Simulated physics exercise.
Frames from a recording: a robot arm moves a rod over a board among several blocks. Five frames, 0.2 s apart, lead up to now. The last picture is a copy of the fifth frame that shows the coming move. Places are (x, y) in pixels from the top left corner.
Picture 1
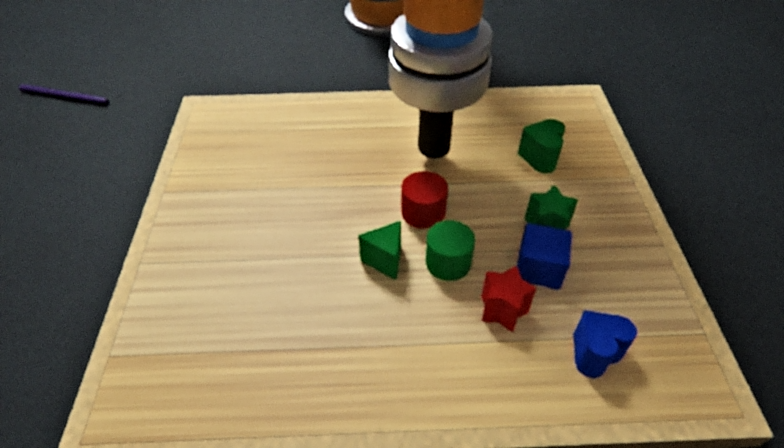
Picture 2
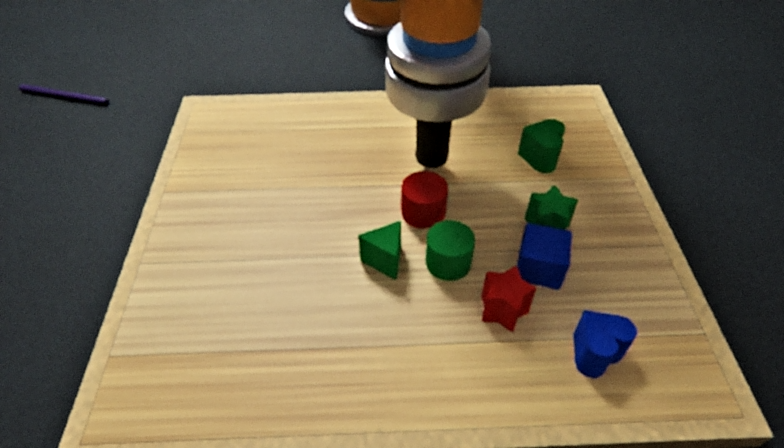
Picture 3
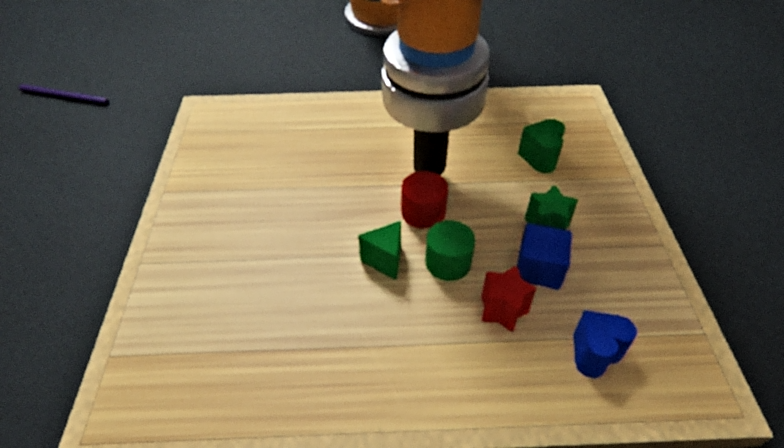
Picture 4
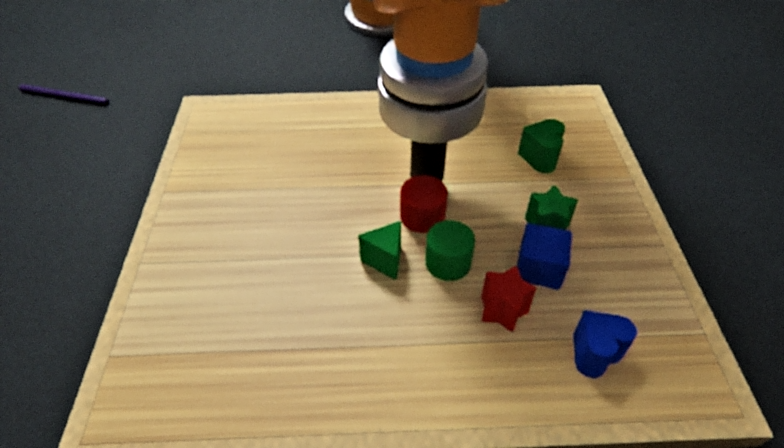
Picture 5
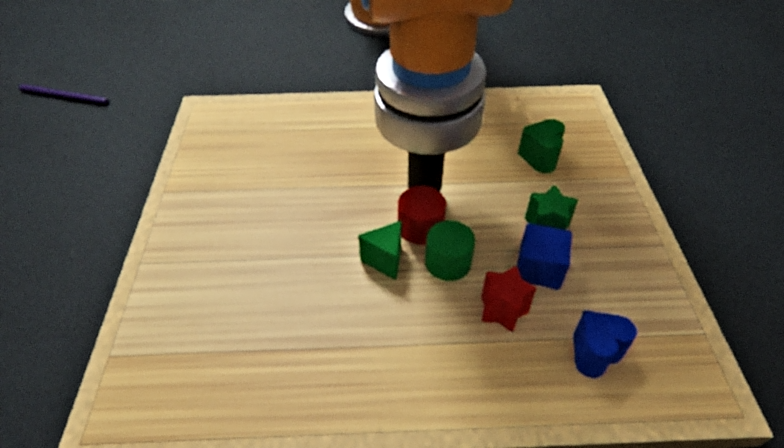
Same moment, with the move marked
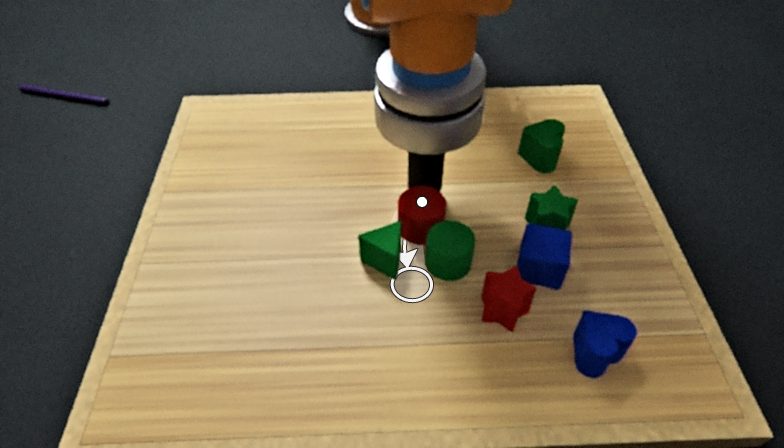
On a wooden board, a robot arm's dark rod moves down to a red cylinder and nudges it slightly between green blocks.
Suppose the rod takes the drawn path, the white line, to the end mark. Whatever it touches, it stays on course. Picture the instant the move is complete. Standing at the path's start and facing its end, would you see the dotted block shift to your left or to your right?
So, looking from the first point of the path to the last, the dotted block moves leftwards.
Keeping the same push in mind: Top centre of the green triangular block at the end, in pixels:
(370, 261)
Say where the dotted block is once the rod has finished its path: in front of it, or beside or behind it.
I'd say the dotted block is still out in front of the rod at the end.
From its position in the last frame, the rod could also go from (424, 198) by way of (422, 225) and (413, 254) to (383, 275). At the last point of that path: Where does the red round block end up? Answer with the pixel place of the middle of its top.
Just about (395, 288).
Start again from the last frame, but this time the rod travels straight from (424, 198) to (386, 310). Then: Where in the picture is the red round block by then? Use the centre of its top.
My estimate: (415, 321).
The drawn path runs from (424, 198) via (409, 222) and (405, 252), ending at (412, 284); the dot is on the red round block.
The first path, step by step. One third of the way, rod (409, 213); green triangular block (372, 251), turned 40° clockwise; red round block (415, 230); green round block (459, 250).
Two thirds of the way, rod (405, 242); green triangular block (370, 260), turned 95° clockwise; red round block (415, 263); green round block (466, 256).
At the end, rod (412, 274); green triangular block (370, 261), turned 100° clockwise; red round block (426, 299); green round block (466, 256); red star-shaped block not moved.
